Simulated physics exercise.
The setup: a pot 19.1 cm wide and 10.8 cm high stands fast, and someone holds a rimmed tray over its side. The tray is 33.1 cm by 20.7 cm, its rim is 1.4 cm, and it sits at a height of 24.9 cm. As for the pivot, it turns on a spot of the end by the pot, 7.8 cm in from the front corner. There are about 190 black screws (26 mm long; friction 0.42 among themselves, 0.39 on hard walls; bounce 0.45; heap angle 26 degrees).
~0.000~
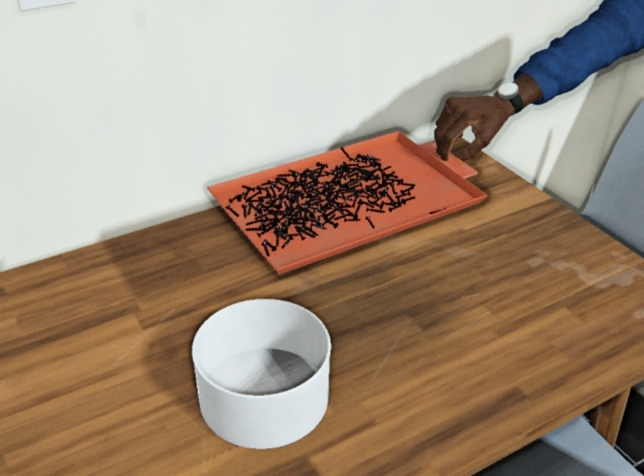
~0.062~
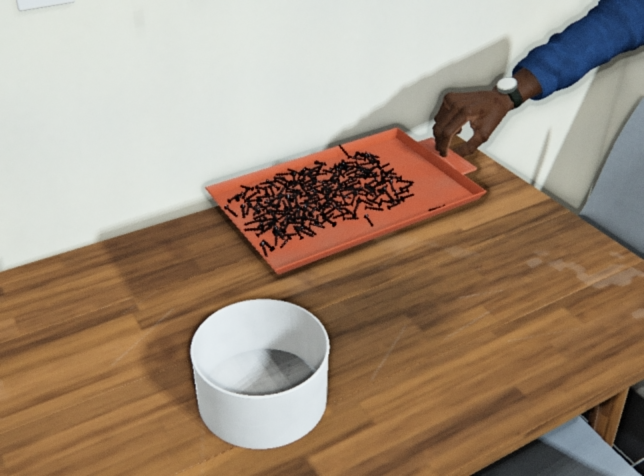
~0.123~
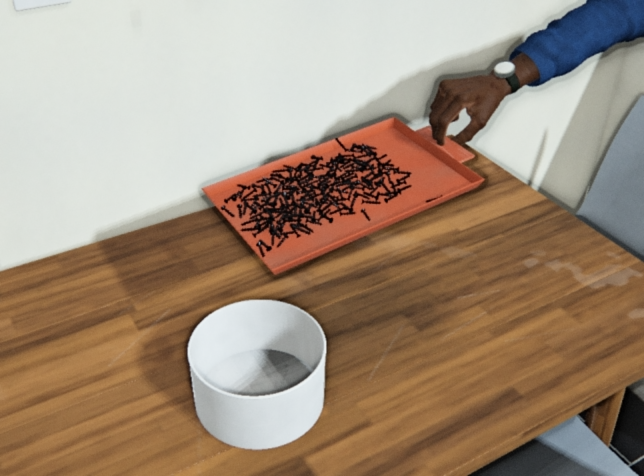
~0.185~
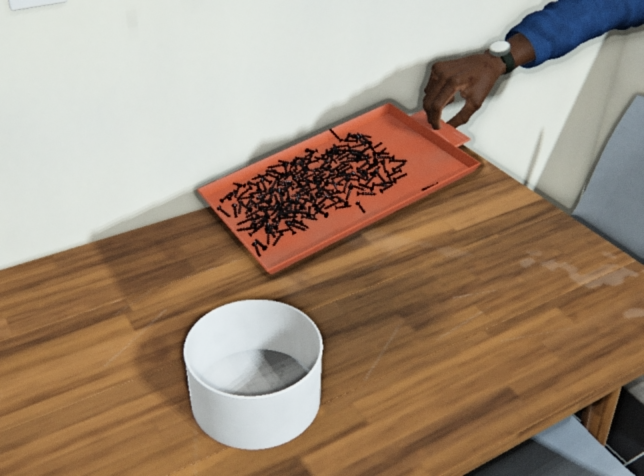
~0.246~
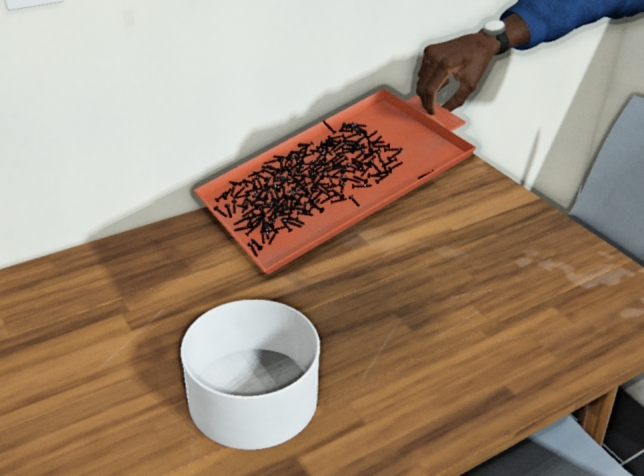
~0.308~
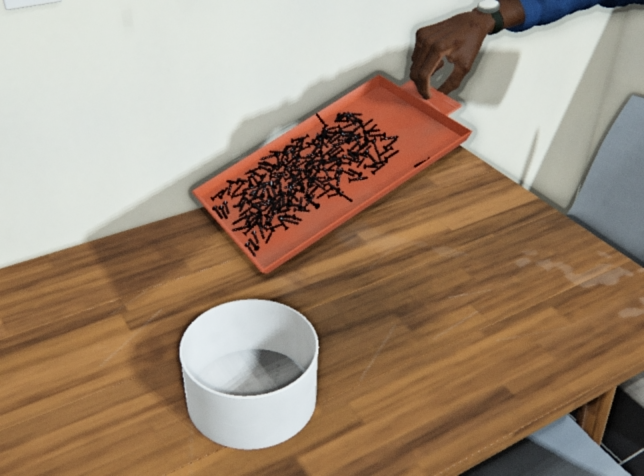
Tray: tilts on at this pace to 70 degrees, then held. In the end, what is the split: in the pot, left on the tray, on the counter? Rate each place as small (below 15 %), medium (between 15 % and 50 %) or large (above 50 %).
Pot - medium; left on the tray - small; counter - large.
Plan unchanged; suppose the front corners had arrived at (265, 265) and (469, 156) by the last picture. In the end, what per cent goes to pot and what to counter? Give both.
That works out as pot 30 and counter 65.
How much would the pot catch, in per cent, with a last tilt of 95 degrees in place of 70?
I'd expect some 35 per cent in the pot.
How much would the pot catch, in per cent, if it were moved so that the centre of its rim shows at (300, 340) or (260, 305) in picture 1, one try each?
That gives roughly 5 per cent and then 35 per cent.
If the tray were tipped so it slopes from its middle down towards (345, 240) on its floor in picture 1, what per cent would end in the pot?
80 %.
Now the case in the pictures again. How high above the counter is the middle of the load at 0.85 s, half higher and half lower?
About 26 cm.
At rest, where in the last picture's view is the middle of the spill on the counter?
Roughly at pixel (161, 348) in the last view.
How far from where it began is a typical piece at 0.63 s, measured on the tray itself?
By then it sits near 6 cm from where it began.
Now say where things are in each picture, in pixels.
The first frame shows tray tilt 0 degrees, front corners at (280, 265) and (480, 194); middle of the pieces at (322, 194); pot at (262, 345).
The second frame shows tray tilt 1 degrees, front corners at (278, 265) and (479, 190); middle of the pieces at (320, 192).
The third frame shows tray tilt 5 degrees, front corners at (274, 266) and (477, 179), lowest corner left back; middle of the pieces at (317, 188).
The fourth frame shows tray tilt 10 degrees, front corners at (270, 266) and (473, 163), lowest corner left back; middle of the pieces at (312, 182).
The fifth frame shows tray tilt 14 degrees, front corners at (266, 266) and (469, 147), lowest corner left back; middle of the pieces at (308, 176).
The sixth frame shows tray tilt 19 degrees, front corners at (264, 266) and (465, 132), lowest corner left back; middle of the pieces at (304, 171); pot at (250, 345). Its pace works out near 75 degrees a second.
Then, at 0.63 s, tilt 44 degrees; the tray holds 100 %, the pot 0 %.
After 0.85 s, tilt 60 degrees; the tray holds 55 %, the pot 0 %.
After 1.18 s, tilt 70 degrees; the tray holds 5 %, the pot 30 %.
In the end, at 2.4 s, pot 35 %, tray 0 %, counter 65 %.
